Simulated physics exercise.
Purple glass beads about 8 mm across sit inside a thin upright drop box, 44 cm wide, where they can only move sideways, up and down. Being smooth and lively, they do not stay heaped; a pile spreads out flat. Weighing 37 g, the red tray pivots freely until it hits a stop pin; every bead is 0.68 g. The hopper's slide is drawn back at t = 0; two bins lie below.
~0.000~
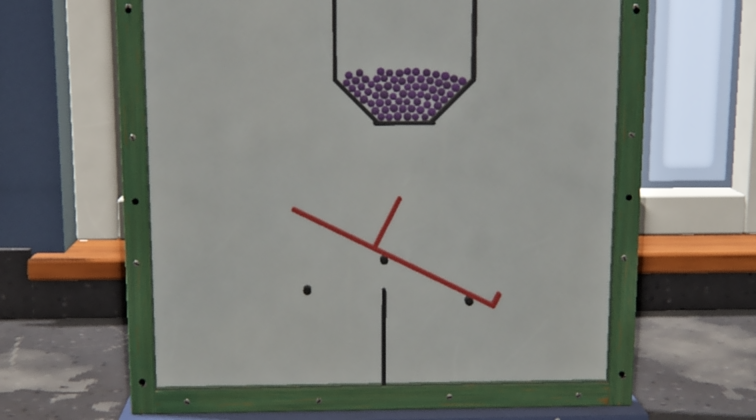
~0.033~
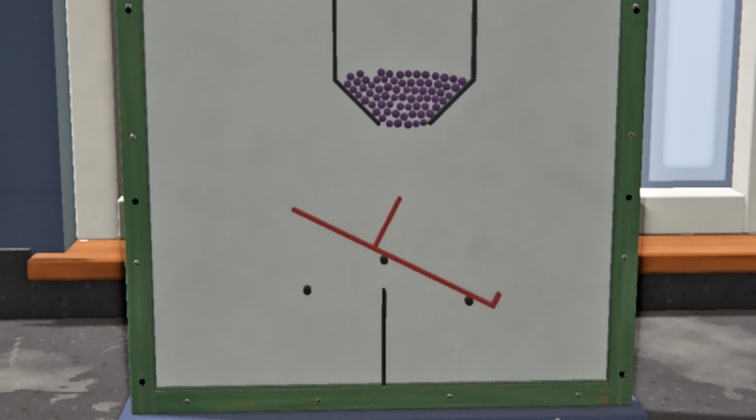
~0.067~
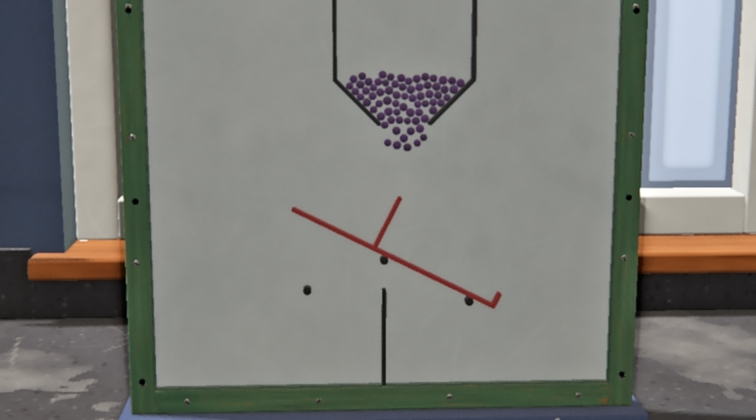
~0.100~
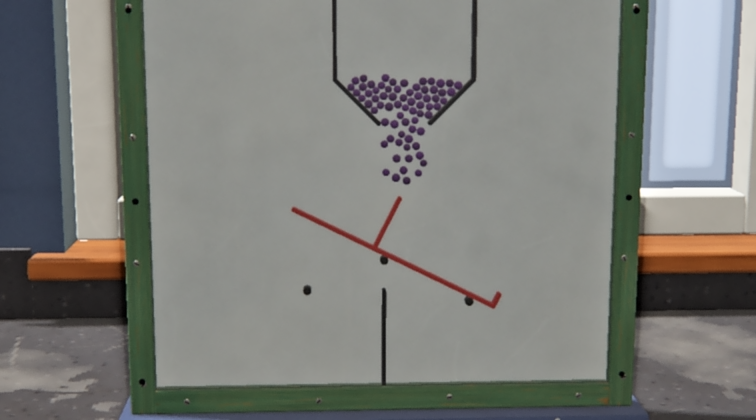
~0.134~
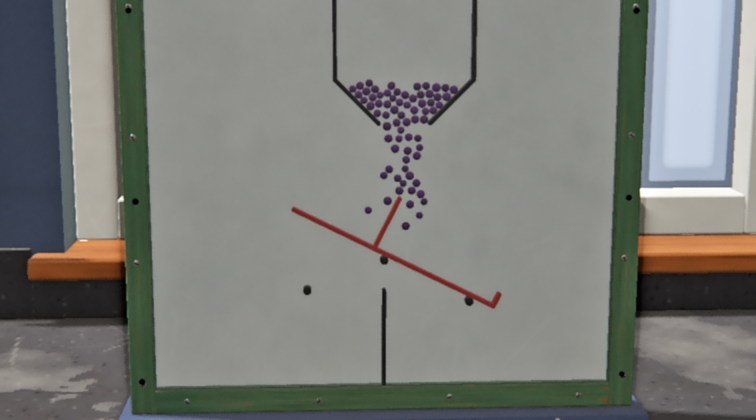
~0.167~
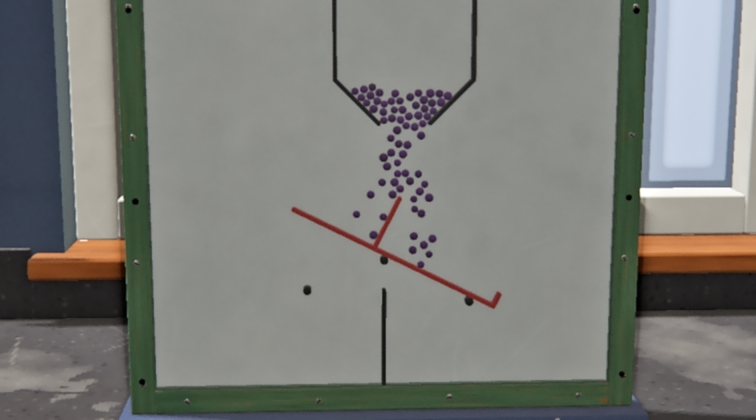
A hopper opens and purple beads pour down onto a still, slanted red tray below.
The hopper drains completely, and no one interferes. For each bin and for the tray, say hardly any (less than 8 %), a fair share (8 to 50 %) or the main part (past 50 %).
Result at rest: Left bin with almost nothing, right bin with a medium share, tray with the larger part.
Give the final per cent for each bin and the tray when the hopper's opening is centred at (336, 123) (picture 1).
The left bin ends with 95 %, the right bin with 0 %, and the tray with 5 %.
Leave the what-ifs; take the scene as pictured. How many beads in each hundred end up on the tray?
I'd put it at around 55 in a hundred.
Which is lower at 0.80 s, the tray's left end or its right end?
The tray dips on its right side.
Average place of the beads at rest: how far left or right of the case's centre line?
Roughly 6 centimetres to the right of the centre.
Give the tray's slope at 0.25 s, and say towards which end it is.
Tilt: Approx. 25°; low end: Right.
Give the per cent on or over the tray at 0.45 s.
About 75 per cent.
By 0.25 s 85 % have left the hopper; tray right end down 26°; on or over it 80 %, past it to the left 0 %, to the right 5 %.
By 0.45 s 100 % have left the hopper; tray right end down 27°; on or over it 75 %, past it to the left 5 %, to the right 25 %.
By 0.80 s 100 % have left the hopper; tray right end down 27°; on or over it 60 %, past it to the left 5 %, to the right 40 %.
In the end, by 1.9 s, left bin 5 %, right bin 40 %, tray 55 %; tray right end down 27°.
